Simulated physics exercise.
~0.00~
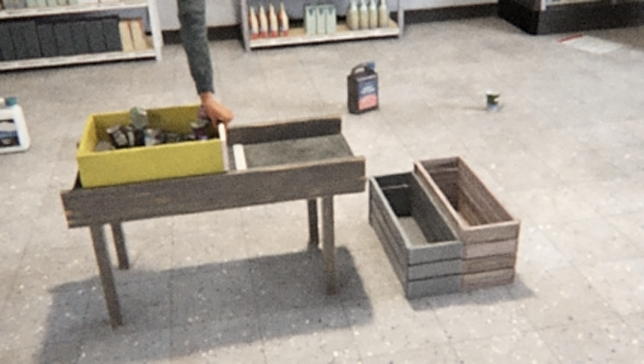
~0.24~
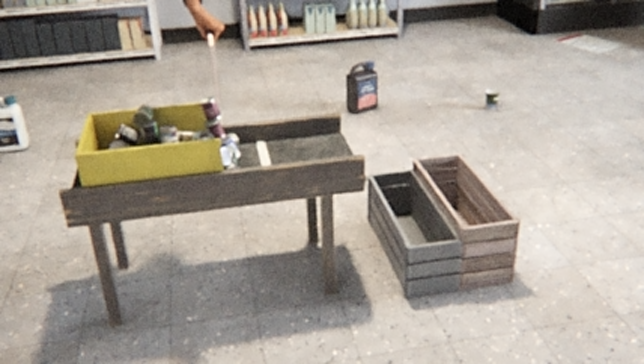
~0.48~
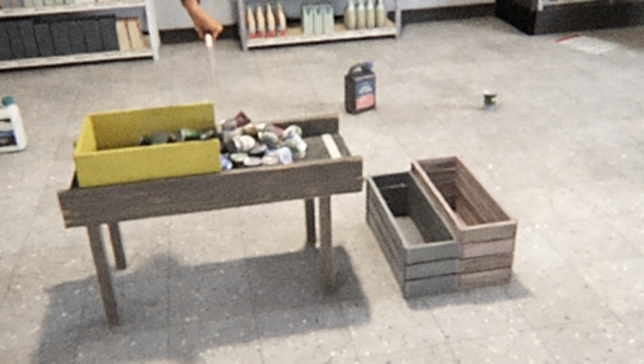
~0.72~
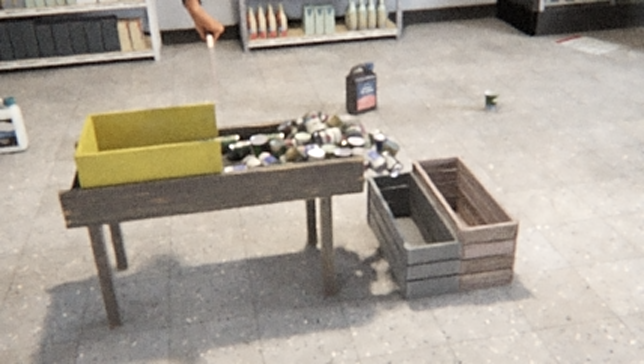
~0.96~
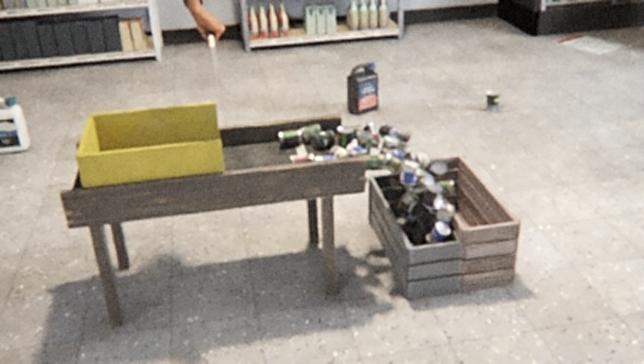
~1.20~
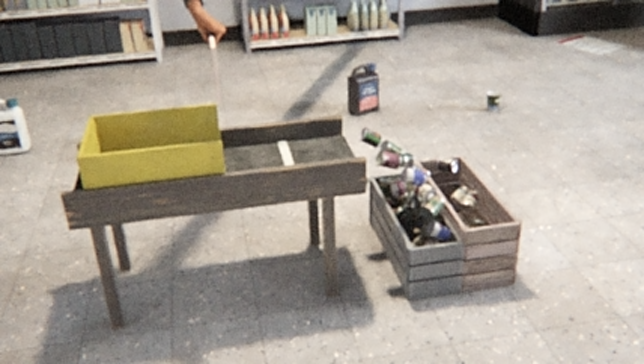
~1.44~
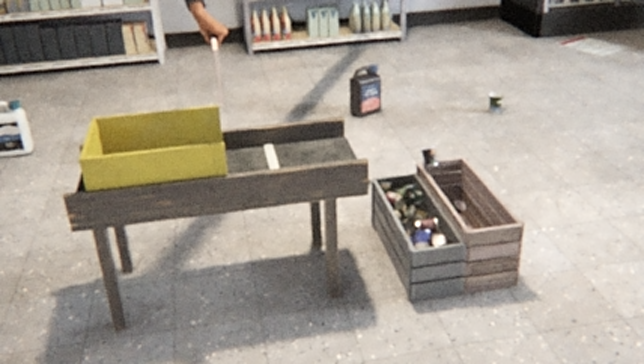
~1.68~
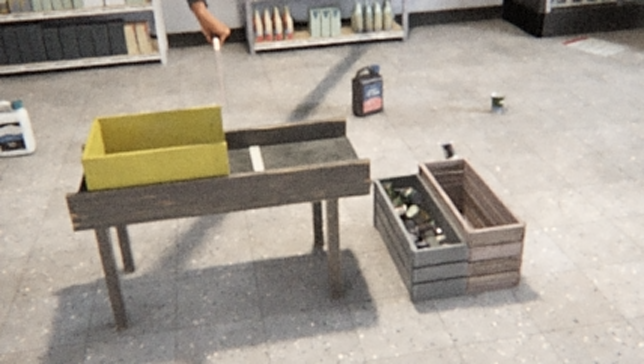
At first, a hand reaches down to a yellow pen full of small tins at the left end of a raised belt, with a grey tub and a wooden tote on the floor to the right. The hand lifts the gate, and the tins begin to spill out of the pen onto the belt. They travel right in a loose heap, leaving the pen empty, and start tumbling off the far end. Most drop into the grey tub, while a few fly farther toward the wooden tote. Finally the belt is bare, and many tins lie settled in the grey tub.
